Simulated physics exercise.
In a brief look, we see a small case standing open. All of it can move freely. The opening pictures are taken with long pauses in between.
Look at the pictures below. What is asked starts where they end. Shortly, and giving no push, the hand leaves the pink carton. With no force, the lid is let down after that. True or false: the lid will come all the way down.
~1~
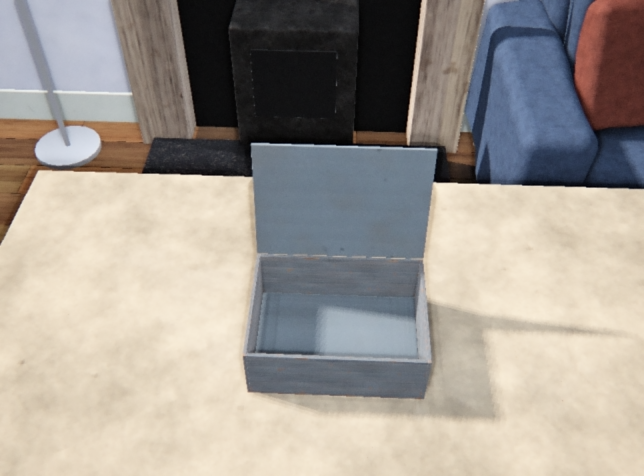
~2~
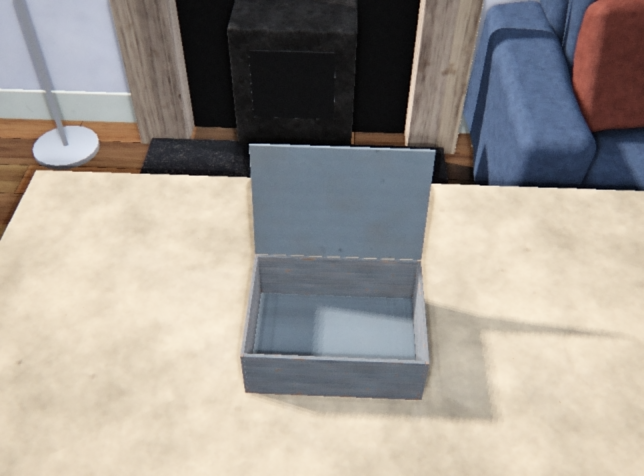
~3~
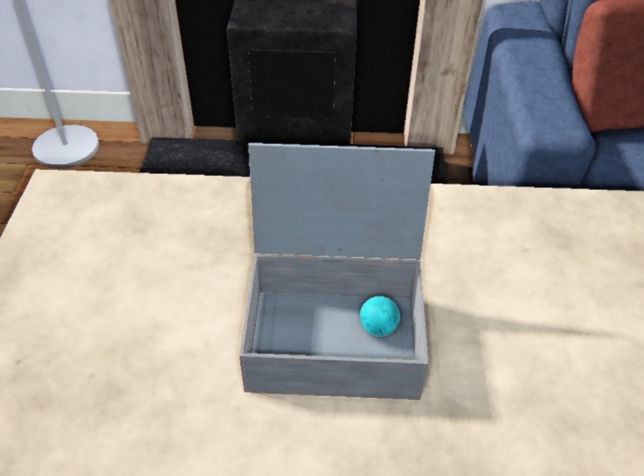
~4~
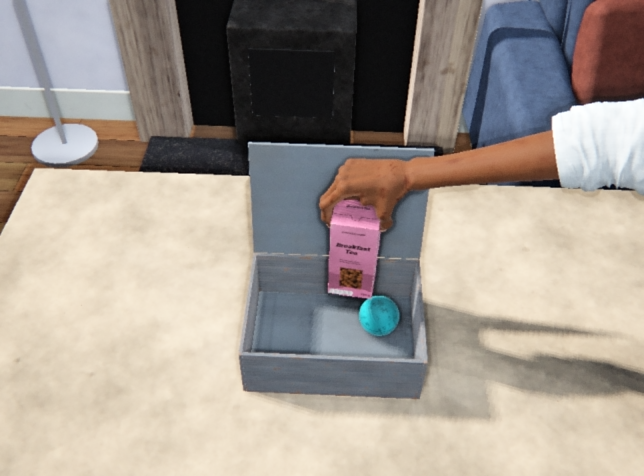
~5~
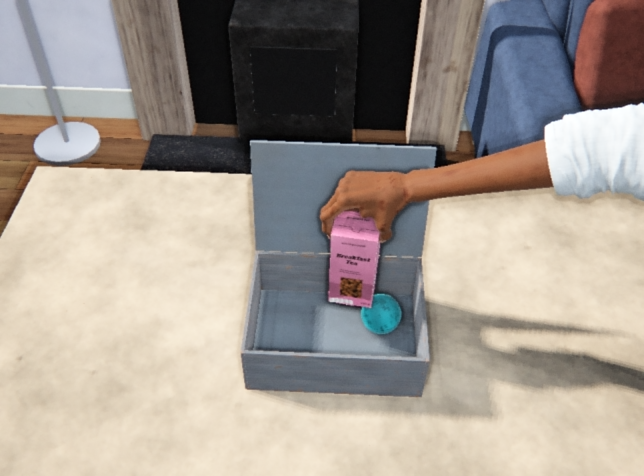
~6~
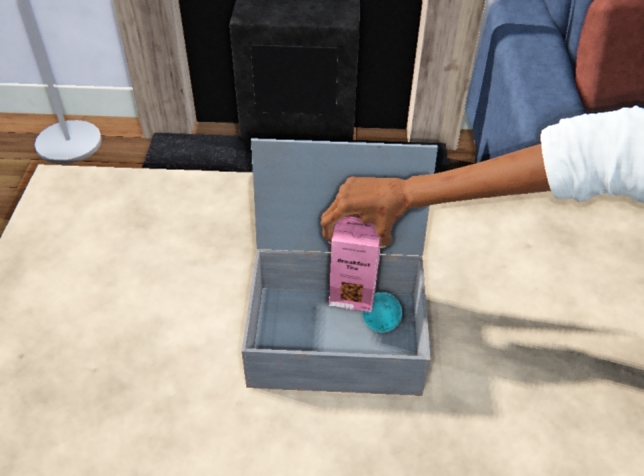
True.
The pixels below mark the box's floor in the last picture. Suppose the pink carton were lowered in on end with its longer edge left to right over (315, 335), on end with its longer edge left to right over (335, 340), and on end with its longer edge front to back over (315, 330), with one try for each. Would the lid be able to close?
First - not shut; second - not shut; third - not shut.
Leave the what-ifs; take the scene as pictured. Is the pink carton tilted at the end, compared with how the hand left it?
As it turns out, the pink carton changes its angle.
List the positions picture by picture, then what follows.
In the first frame, the last thing is not in view yet.
In the second frame, the last thing is not in view yet.
In the third frame, the last thing is not in view yet; turquoise ball (380, 317).
In the fourth frame, coming down; pink carton (355, 249); turquoise ball (379, 316).
In the fifth frame, coming down; pink carton (355, 259); turquoise ball (381, 314).
In the sixth frame, put in, still held; pink carton (355, 264); turquoise ball (382, 313).
Then, 0.90 s after the last picture, lid starting down; pink carton on its side near (307, 301); turquoise ball rolled a little.
Then, 1.70 s after the last picture, lid 47° above the rim; pink carton on its side near (307, 301).
At rest, lid shut; tipped over in the box, pink carton; turquoise ball in place. Seen from the same camera at the end, pink carton near (307, 301).
